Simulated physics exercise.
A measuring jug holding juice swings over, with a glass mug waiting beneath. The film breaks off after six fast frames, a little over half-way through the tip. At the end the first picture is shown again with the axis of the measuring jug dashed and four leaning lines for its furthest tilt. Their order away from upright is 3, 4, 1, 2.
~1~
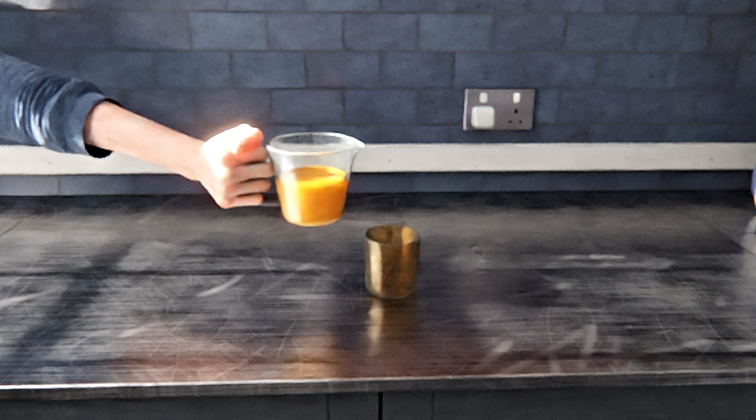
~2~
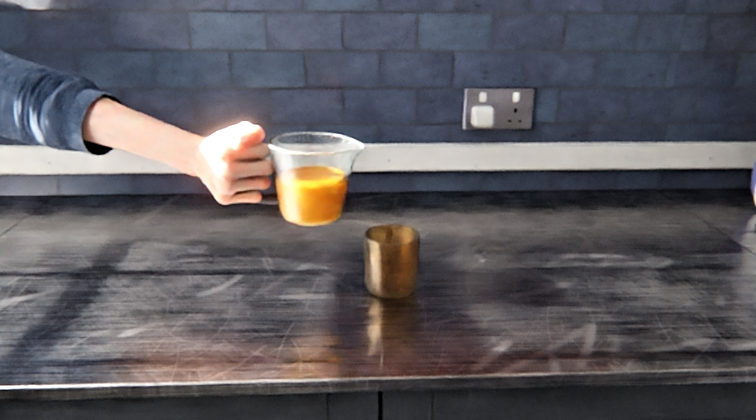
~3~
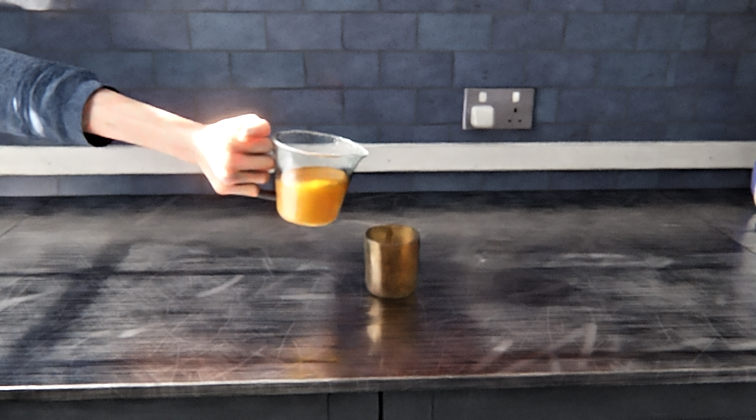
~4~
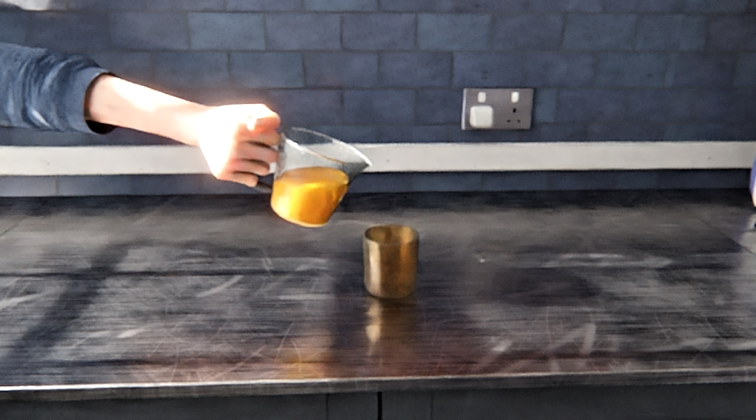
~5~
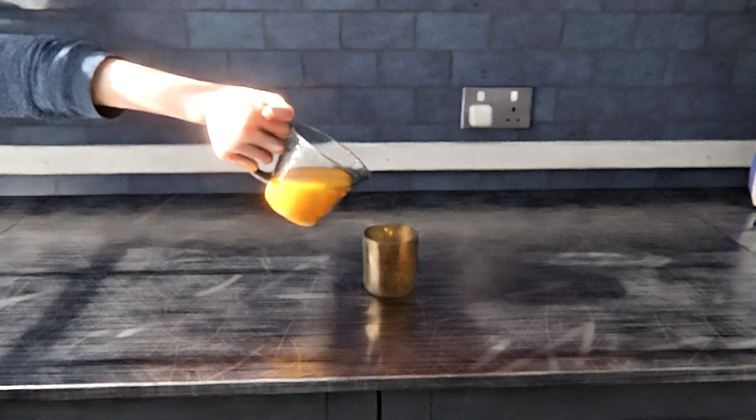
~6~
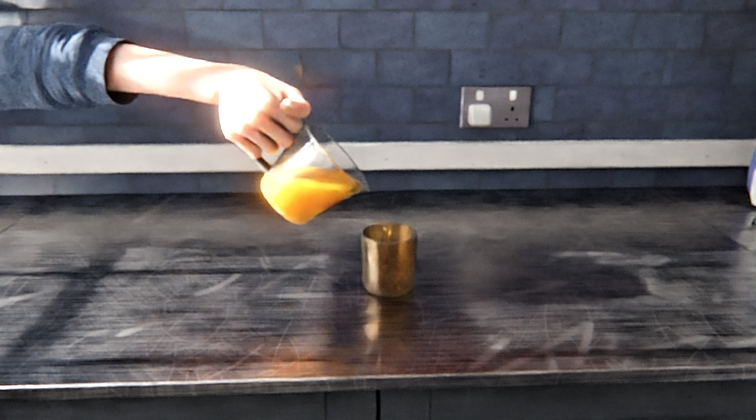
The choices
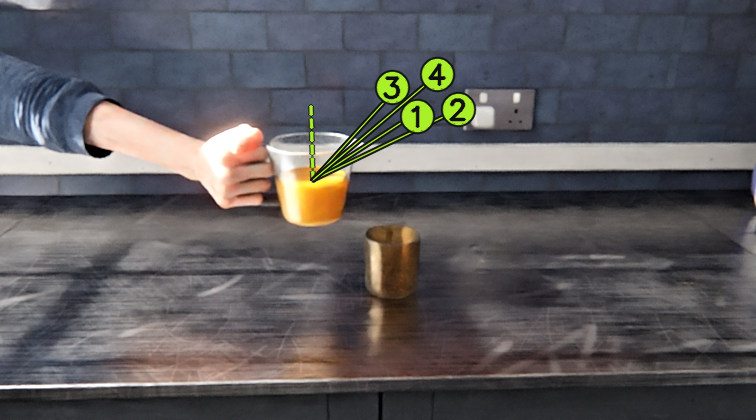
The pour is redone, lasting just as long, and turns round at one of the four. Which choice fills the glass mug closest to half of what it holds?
The best mark is 2.
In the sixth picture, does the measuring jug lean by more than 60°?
No, it does not.
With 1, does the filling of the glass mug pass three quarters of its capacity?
No, less.
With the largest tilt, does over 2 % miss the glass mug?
No.
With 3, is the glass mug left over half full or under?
Under half.
On the marked copy, 1 at (400, 123); 2 at (443, 116); 3 at (383, 103); 4 at (424, 86).
With 1, the glass mug ends with about 31 % of what it can hold.
With 2, the glass mug ends with about 50 % of what it can hold.
With 3, the glass mug ends with about 5 % of what it can hold.
With 4, the glass mug ends with about 15 % of what it can hold.
